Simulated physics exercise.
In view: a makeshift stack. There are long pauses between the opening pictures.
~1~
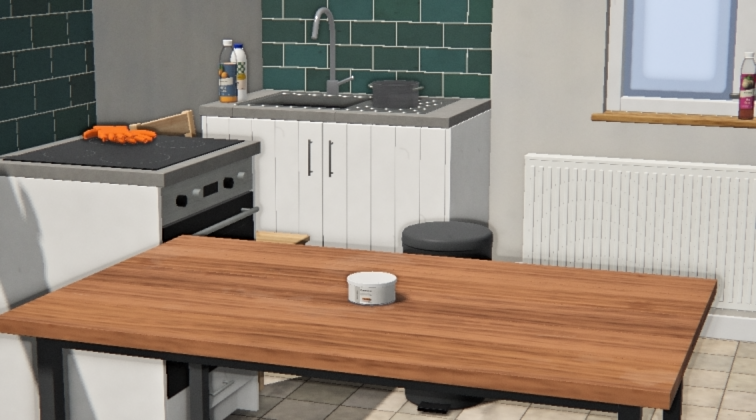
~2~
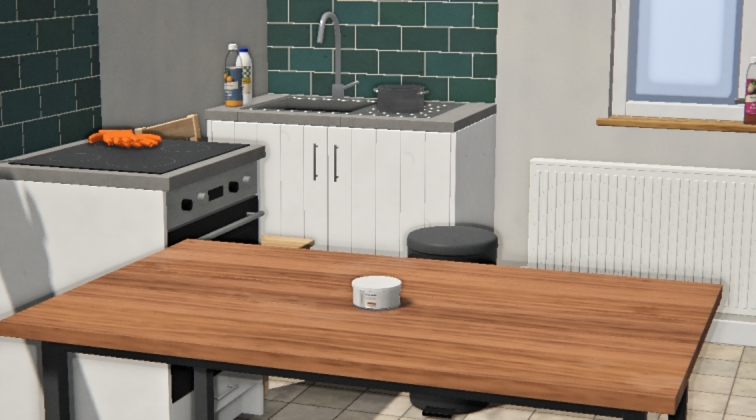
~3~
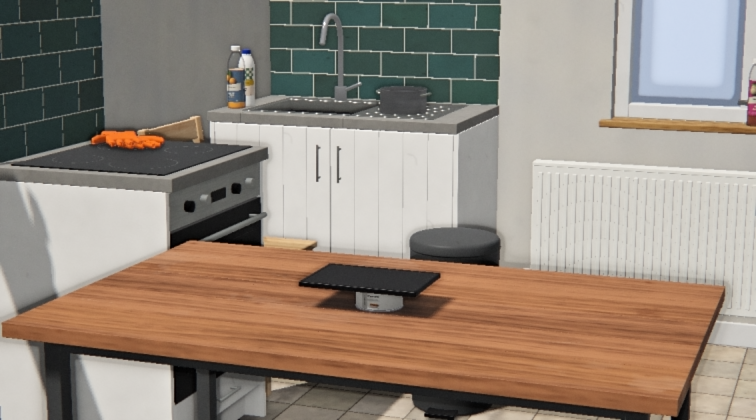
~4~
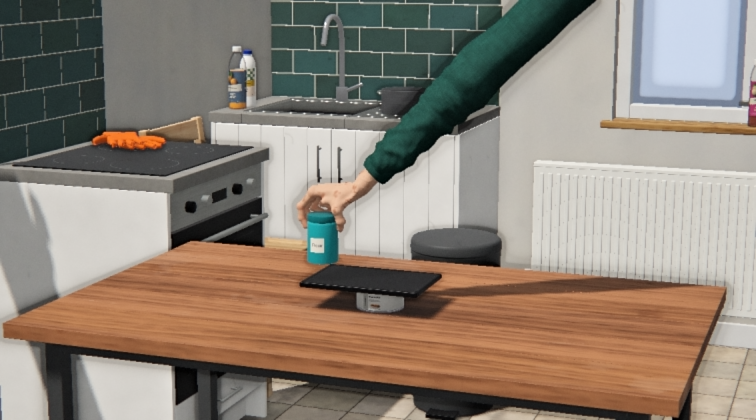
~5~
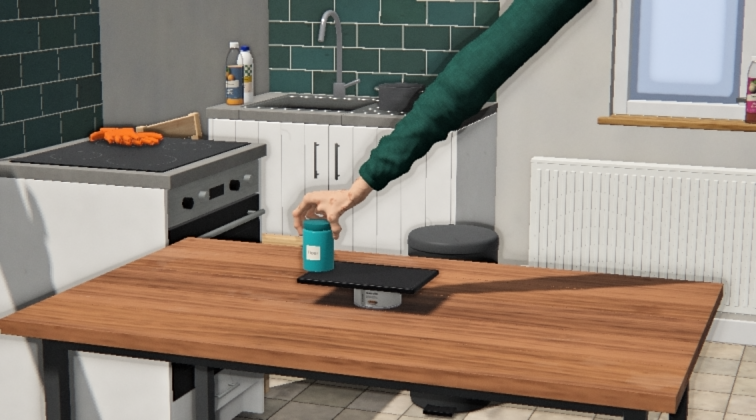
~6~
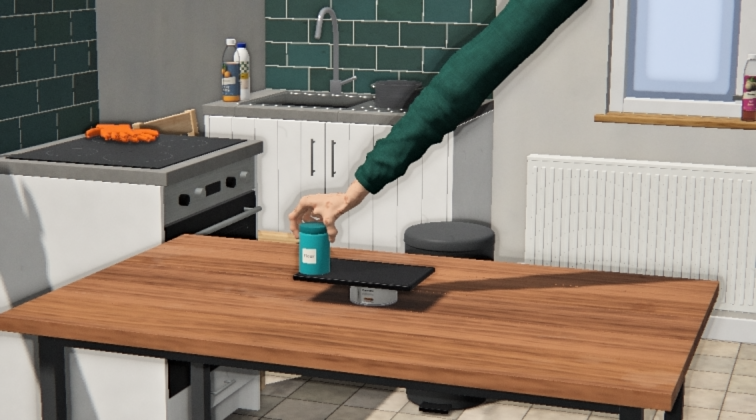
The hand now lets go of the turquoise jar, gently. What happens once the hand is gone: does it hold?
Here the stack comes apart.
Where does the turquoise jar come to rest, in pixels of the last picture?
Near (259, 286).
Then, 0.30 s on from there, turquoise jar now fallen; black lid turned 30° from how it was put.
Then, 0.50 s on from there, black lid turned 7° from how it was put.
In the end, fallen, turquoise jar; the other 2 unmoved. At the end, from the last picture's camera, turquoise jar near (260, 286). The stack gives way.
